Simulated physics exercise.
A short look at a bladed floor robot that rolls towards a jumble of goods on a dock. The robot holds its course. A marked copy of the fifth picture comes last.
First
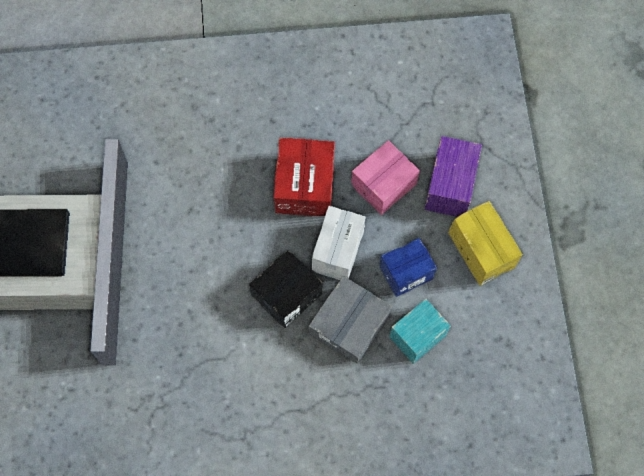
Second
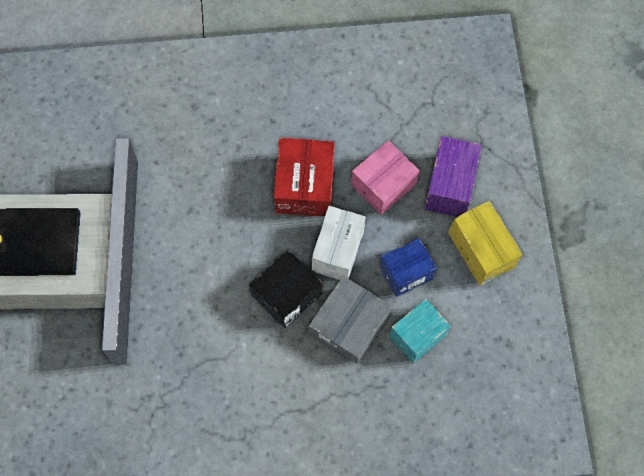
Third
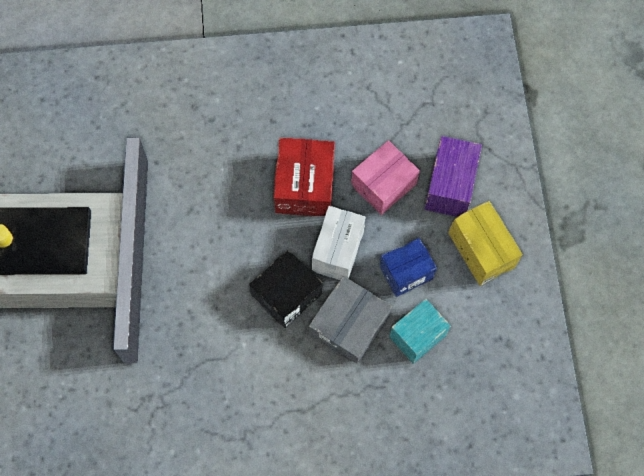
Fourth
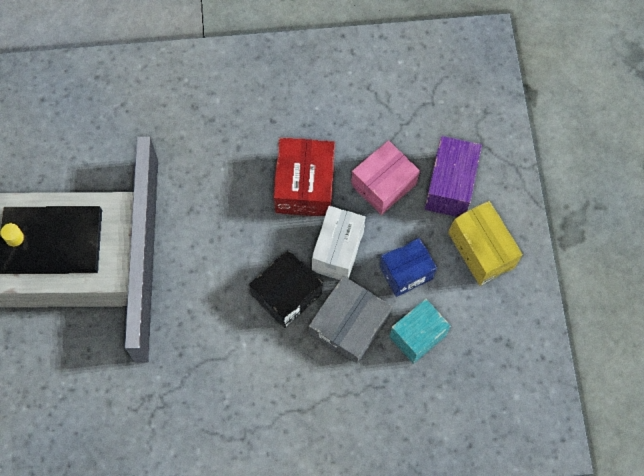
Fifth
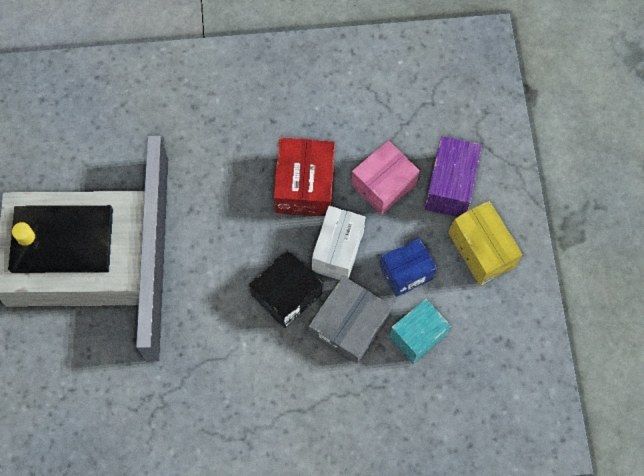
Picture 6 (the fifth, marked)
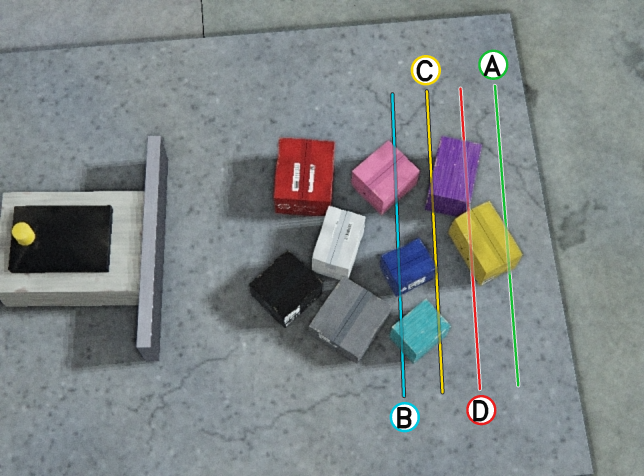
A bladed floor robot rolled slowly and steadily to the right across the grey dock, closing some of the gap to a jumble of colourful boxes, which all sat still.
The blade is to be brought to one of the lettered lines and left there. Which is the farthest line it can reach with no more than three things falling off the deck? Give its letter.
It should halt at D.
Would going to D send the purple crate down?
Yes.
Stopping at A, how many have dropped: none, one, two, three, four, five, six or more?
In all, four.
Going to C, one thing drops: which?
The purple crate.
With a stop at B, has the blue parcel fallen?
No.
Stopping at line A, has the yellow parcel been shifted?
Yes.
On the marked copy, A at (506, 228); B at (398, 237); C at (434, 234); D at (470, 231).
Following D. Soon after the start, robot (187, 228); black parcel (310, 284); white box (348, 238).
Later, robot (303, 218); purple crate (507, 176); yellow parcel (501, 246).
In the end, robot (392, 210); purple crate over the edge; yellow parcel over the edge; three fallen.
As for the rest, A drops four; B is within the limit but short; C is within the limit but short.
